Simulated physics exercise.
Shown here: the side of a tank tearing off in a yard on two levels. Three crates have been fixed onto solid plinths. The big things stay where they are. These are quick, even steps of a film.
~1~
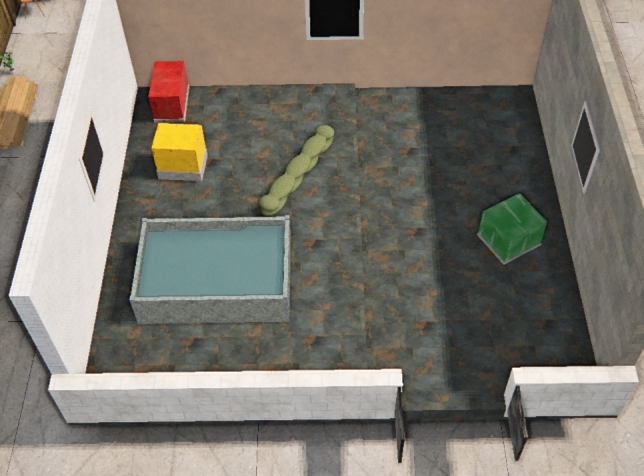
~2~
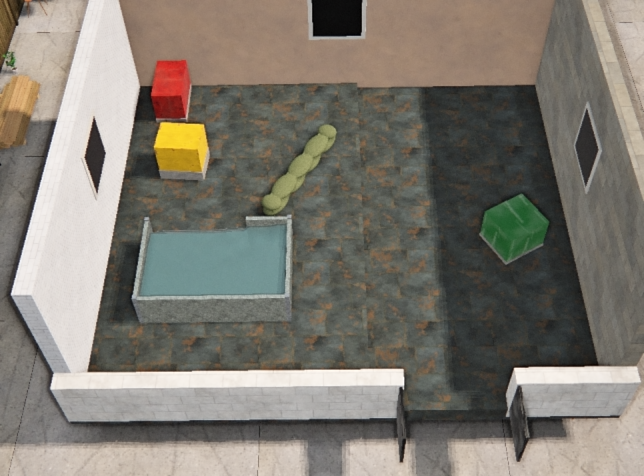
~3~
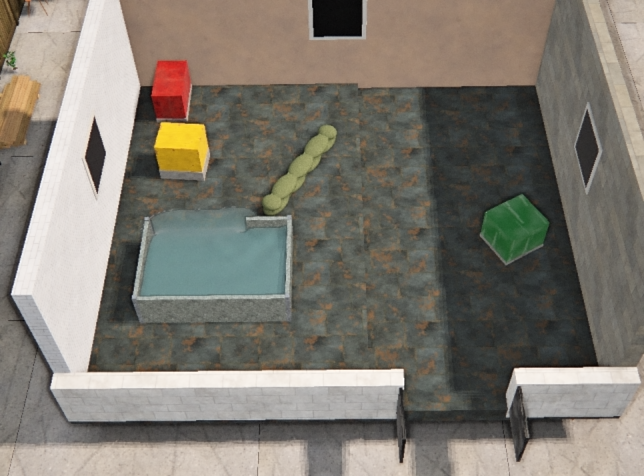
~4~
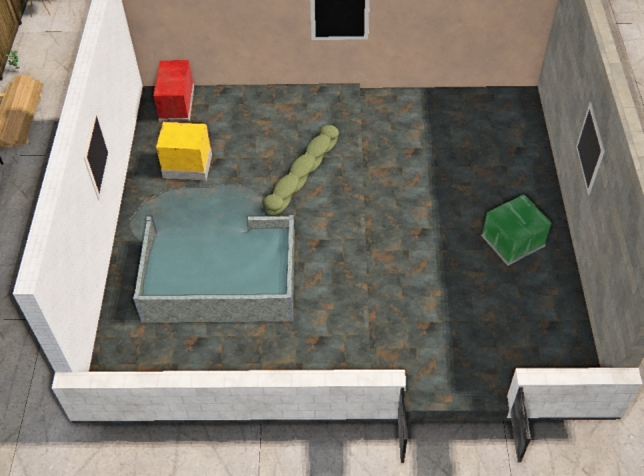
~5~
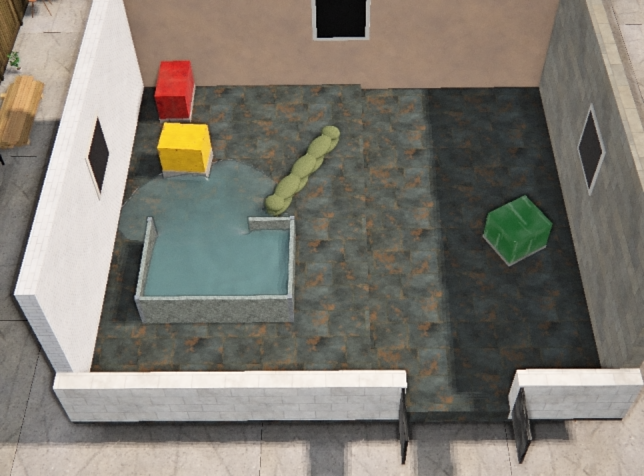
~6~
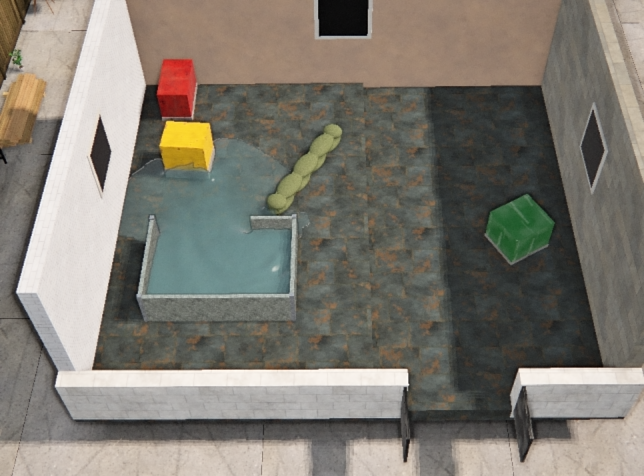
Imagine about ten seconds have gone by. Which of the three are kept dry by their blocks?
Outcome: The green crate is exposed; the red crate is exposed; the yellow crate is exposed.
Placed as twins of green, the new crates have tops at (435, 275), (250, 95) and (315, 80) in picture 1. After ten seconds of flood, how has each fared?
In order, the crates: One stays clear, two gets flooded, three gets flooded.
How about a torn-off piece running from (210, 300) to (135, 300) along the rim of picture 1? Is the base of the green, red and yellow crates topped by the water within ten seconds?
Result - green crate gets flooded; red crate gets flooded; yellow crate is not reached.
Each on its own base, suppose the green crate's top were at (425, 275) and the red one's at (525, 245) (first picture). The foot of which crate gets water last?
Answer: The crate marked green.
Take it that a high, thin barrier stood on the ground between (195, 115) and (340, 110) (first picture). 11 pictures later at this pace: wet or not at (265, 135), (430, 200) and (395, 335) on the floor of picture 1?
The first point comes out inundated, the next unwetted, the last unwetted.
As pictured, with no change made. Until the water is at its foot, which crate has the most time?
My answer is the green one.
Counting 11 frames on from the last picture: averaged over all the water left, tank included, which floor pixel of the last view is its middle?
The centre of mass sits at about (211, 206).
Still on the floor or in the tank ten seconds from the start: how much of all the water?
100 percent or thereabouts.
A moment on, water covers 20 % of the floor; the green crate not reached, the red crate not reached, the yellow crate water round its plinth.
Next, water covers 25 % of the floor; the green crate not reached, the red crate water round its plinth, the yellow crate water round its plinth.
Then, water covers 35 % of the floor; the green crate not reached, the red crate water round its plinth, the yellow crate water round its plinth.
Later, water covers 55 % of the floor; the green crate not reached, the red crate water round its plinth, the yellow crate water round its plinth.
In the end, water covers 75 % of the floor; the green crate was topped, the red crate was topped, the yellow crate was topped.
